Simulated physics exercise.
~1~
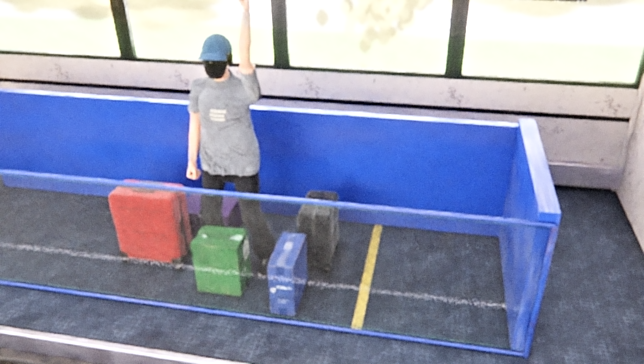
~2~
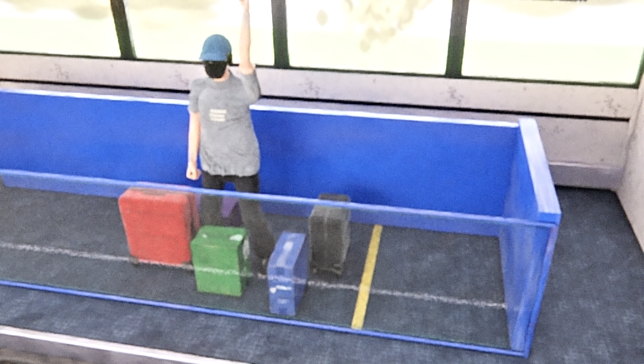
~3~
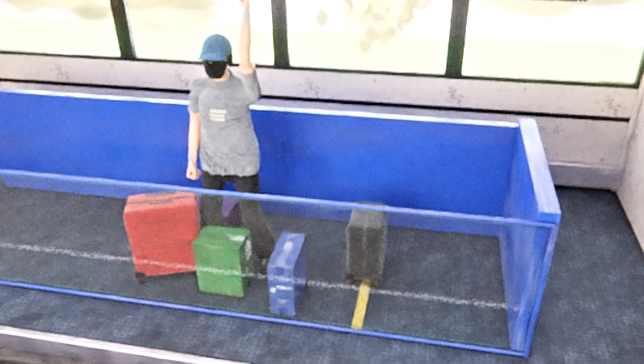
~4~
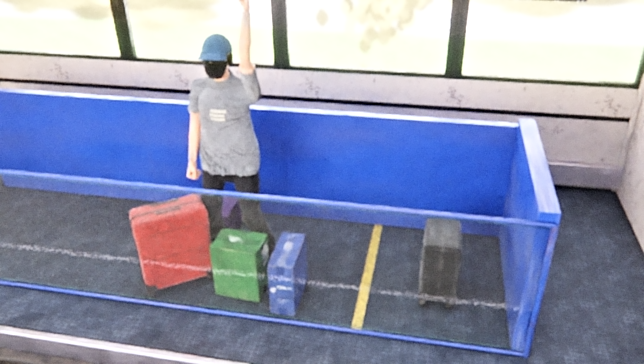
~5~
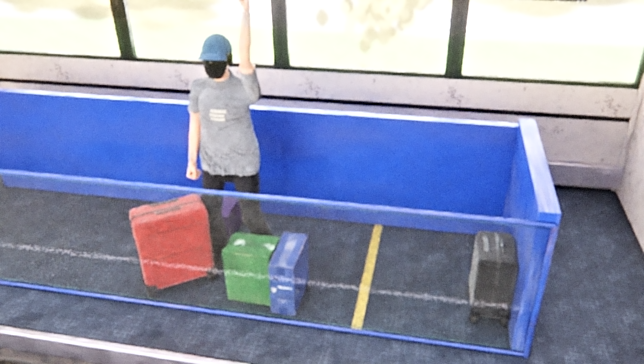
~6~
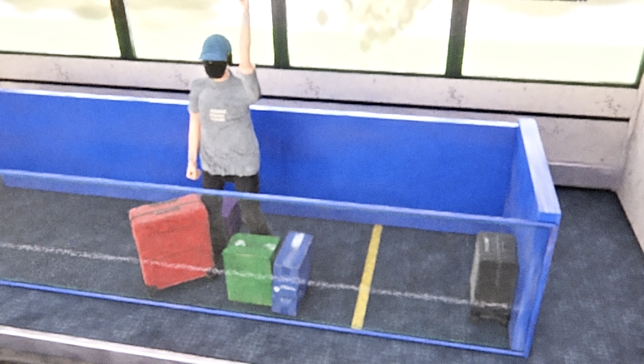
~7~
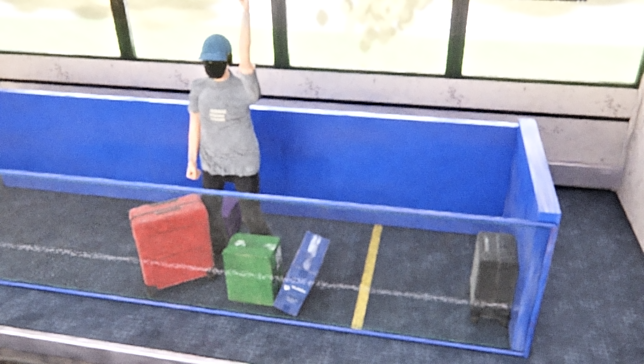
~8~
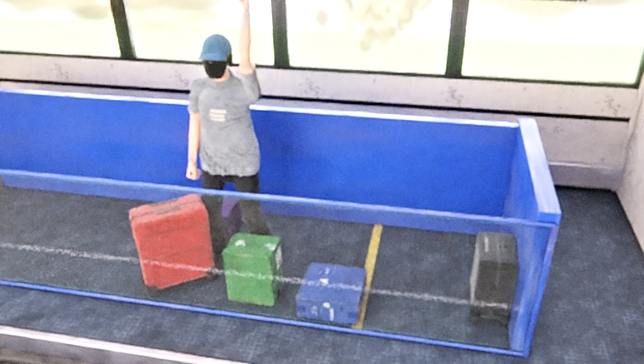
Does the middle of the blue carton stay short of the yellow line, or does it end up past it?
The middle of the blue carton stays short of the yellow line. The carton tips over to the right and comes to rest on its side just before the line.
The clip opens on a traveller in a blue cap standing with one arm raised behind upright red, green, blue and black luggage in a blue-walled bay. The black wheeled case rolls right, crosses the yellow line and stops near the far right wall. Meanwhile, the big red case rolls a shorter way right and toward the viewer, and the green pack slides up against the blue carton. The blue carton then leans right and topples onto its side. It ends lying just before the yellow line, with the red and green luggage still upright to its left.
